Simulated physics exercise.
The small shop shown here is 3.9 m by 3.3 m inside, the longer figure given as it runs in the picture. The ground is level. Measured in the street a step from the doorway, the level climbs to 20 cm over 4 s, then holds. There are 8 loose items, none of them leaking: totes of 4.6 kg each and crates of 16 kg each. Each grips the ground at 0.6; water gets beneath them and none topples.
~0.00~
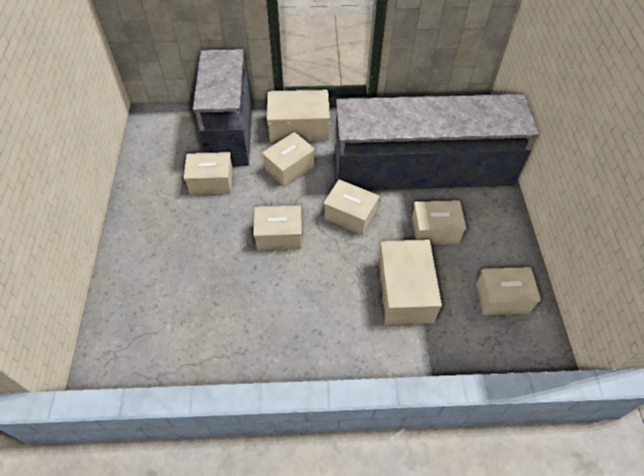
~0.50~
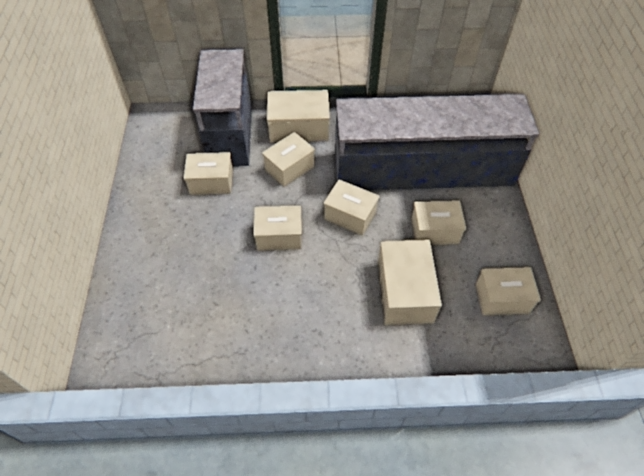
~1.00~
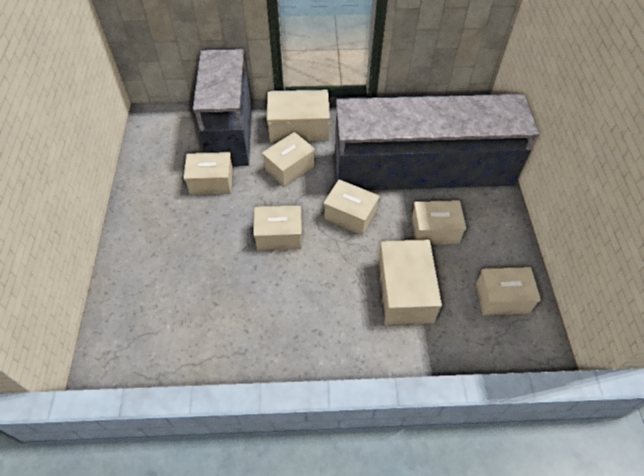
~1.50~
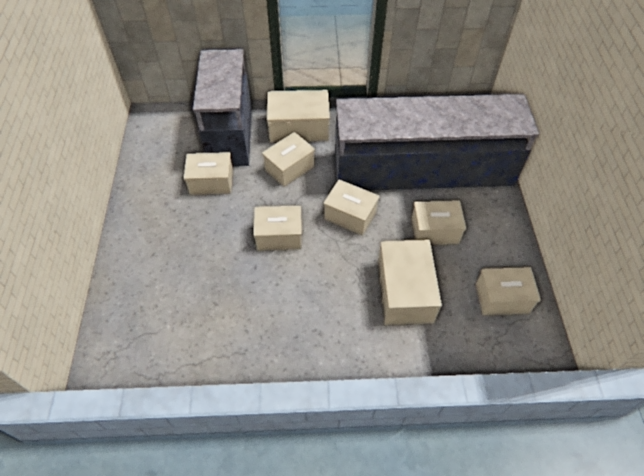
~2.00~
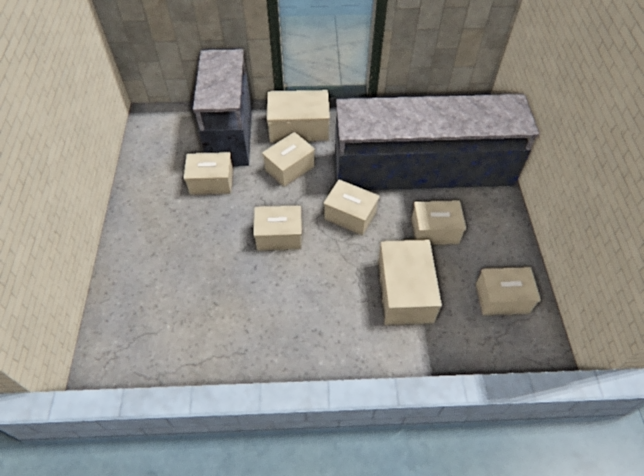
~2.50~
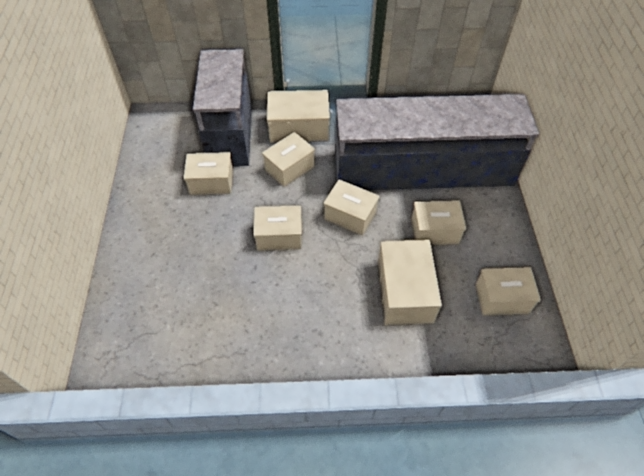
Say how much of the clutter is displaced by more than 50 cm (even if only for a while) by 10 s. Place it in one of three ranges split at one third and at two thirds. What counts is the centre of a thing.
Range: The middle, one to two thirds.
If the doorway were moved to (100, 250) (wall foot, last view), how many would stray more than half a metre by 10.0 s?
Then it comes to 4.
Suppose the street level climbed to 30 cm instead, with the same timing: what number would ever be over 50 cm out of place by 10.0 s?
I count 5 of them in that case.
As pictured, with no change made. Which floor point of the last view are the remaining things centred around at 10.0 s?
Roughly at (310, 278).
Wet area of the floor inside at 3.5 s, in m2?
I'd put it close to 1.5 m2.
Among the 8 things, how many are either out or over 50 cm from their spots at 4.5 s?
Tally at that time: 1.
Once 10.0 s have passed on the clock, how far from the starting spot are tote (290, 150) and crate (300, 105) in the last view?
In turn: 200 cm, 250 cm.
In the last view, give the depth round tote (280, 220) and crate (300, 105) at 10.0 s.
Some 12 cm at the first, some 12 cm at the second.
After 3.5 s 0 of 8 are over 50 cm from their spots; 0 afloat.
After 4.5 s 1 of 8 are over 50 cm from their spots; 0 afloat.
After 7.0 s 3 of 8 are over 50 cm from their spots; 0 afloat.
After 10.0 s 3 of 8 are over 50 cm from their spots, and 3 have been at some point; 5 afloat.
